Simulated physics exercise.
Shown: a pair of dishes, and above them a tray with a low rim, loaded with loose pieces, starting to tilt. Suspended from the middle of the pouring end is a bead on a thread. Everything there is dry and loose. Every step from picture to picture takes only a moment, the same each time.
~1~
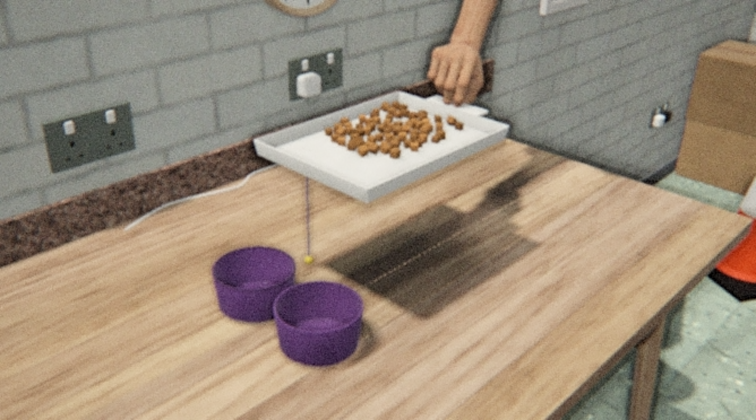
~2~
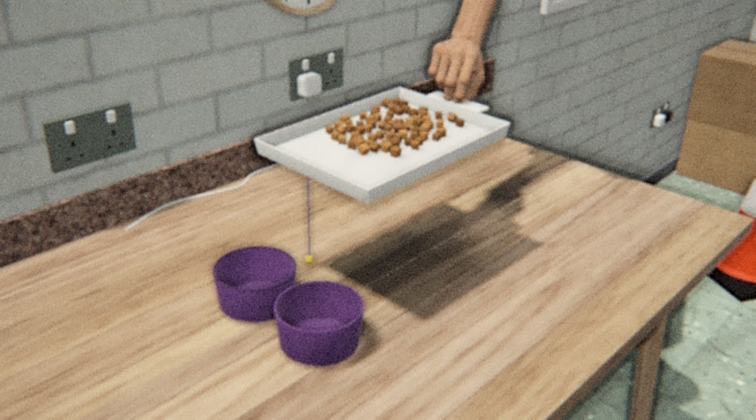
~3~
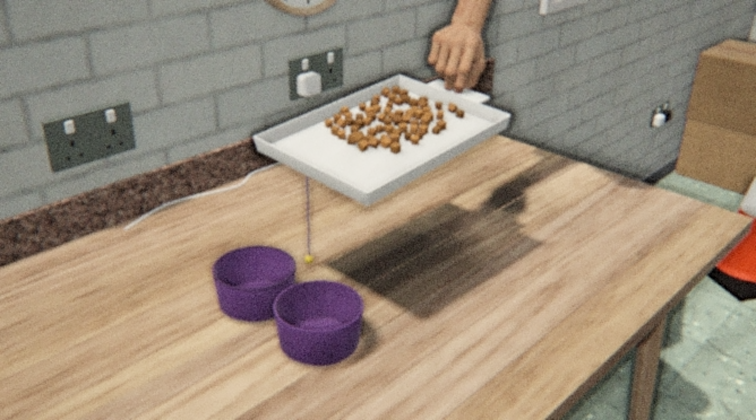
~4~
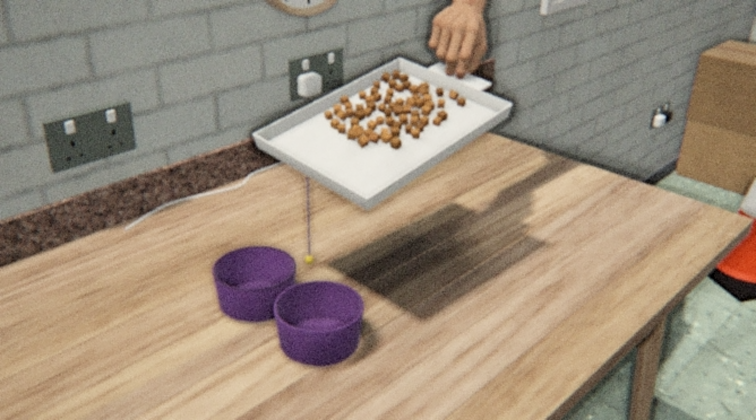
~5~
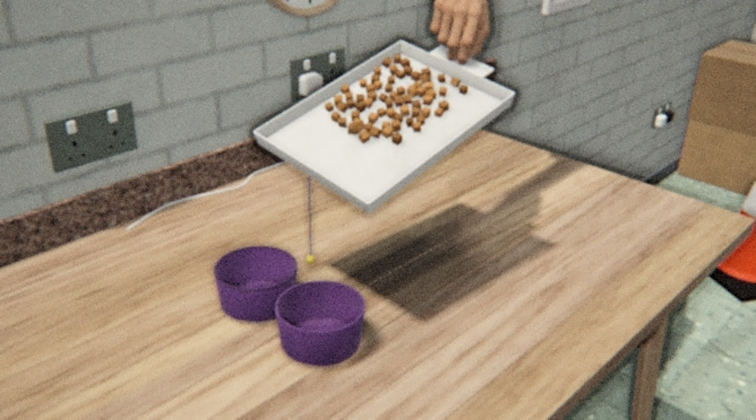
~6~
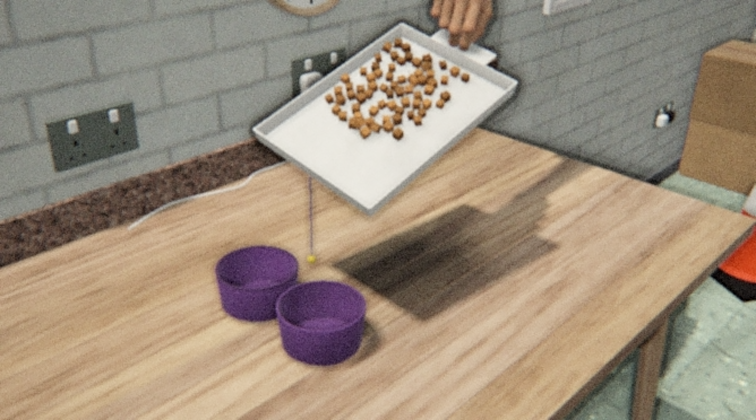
A hand gradually tilts a white tray of small brown pieces above two purple dishes.
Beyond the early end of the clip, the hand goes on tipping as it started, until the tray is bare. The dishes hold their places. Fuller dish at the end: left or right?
More lands right.
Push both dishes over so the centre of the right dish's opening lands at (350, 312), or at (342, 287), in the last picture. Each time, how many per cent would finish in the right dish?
The first try yields 70% and the second yields 60%.
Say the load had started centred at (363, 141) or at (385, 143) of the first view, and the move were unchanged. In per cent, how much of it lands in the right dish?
Some 50 and then some 60 per cent.
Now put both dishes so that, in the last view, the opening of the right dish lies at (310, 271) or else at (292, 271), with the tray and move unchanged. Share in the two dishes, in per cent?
The first yields 0 per cent and the second 0 per cent.
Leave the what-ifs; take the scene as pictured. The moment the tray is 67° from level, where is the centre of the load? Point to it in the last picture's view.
Close to (368, 178).
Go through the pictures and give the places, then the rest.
In the first frame, corners of the pouring end at (258, 140) and (367, 187), level; middle of the load at (397, 131), brown sugar cubes; left dish at (222, 299); right dish at (286, 340); bead on its thread at (309, 260).
In the second frame, corners of the pouring end at (258, 139) and (368, 188), level; middle of the load at (398, 128).
In the third frame, corners of the pouring end at (257, 137) and (367, 191), tipped barely, lowest at the right corner; middle of the load at (397, 121).
In the fourth frame, corners of the pouring end at (257, 134) and (367, 196), tipped a little, lowest at the right corner; middle of the load at (398, 111).
In the fifth frame, corners of the pouring end at (257, 131) and (368, 201), tipped clearly, lowest at the right corner; middle of the load at (399, 101).
In the sixth frame, corners of the pouring end at (257, 129) and (369, 205), tipped clearly, lowest at the right corner; middle of the load at (400, 92); left dish at (225, 298); right dish at (289, 340).
Soon after the last picture, tray tipped steeply; nearly all on the tray; a small part in the air.
A little later, tray tipped past a quarter turn; about half on the tray; about a quarter in the right dish; about a quarter outside both; a small part in the air.
Later still, tray tipped past a quarter turn; about half in the right dish; about half outside both.
At rest, tray tipped past a quarter turn; about half in the right dish; none in the left dish; about half outside both.
